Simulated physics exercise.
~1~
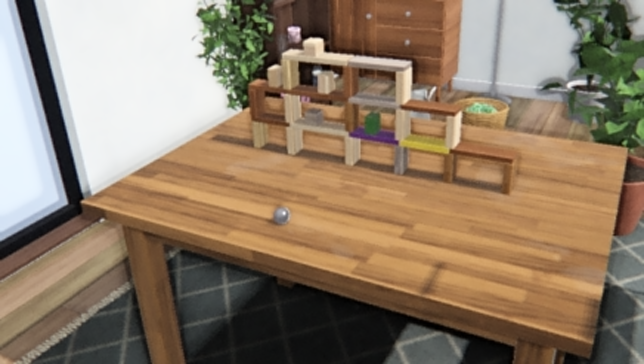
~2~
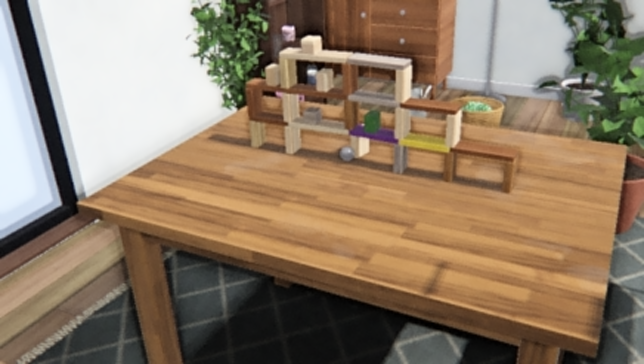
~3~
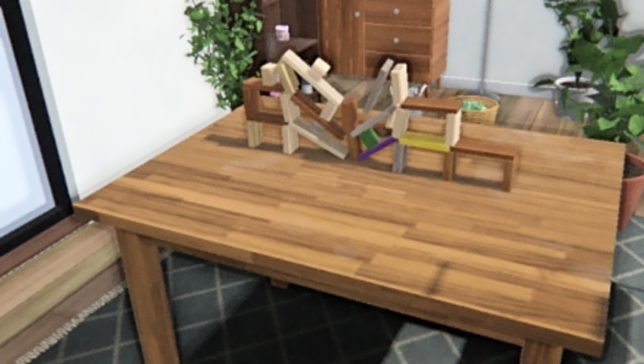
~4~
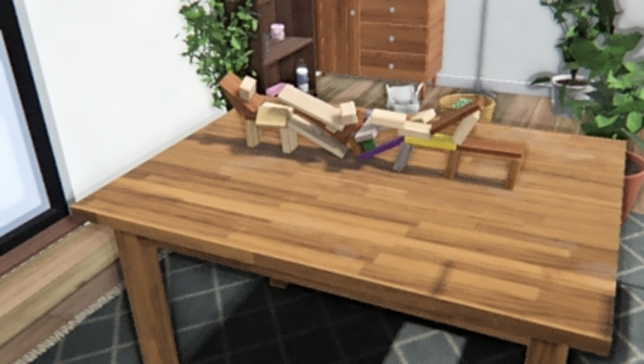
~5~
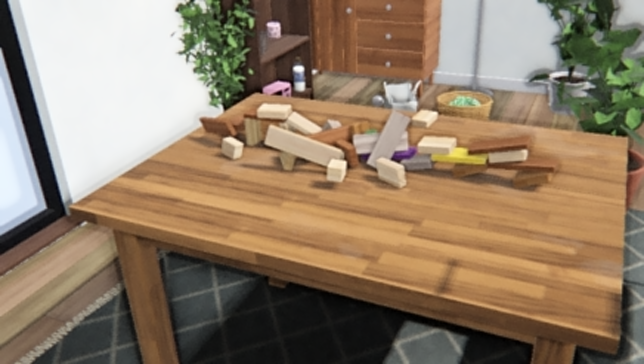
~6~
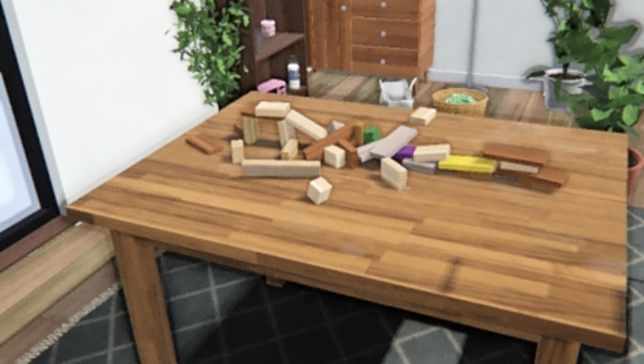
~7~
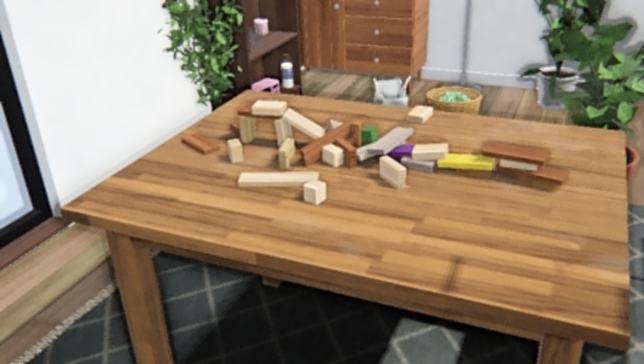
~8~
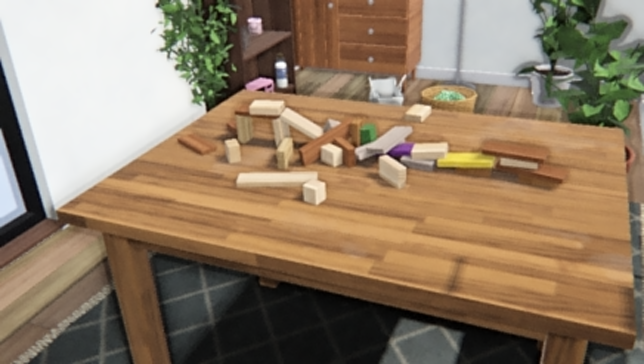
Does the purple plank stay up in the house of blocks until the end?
No, the purple plank comes down as the house collapses and ends up low among the fallen blocks on the table.
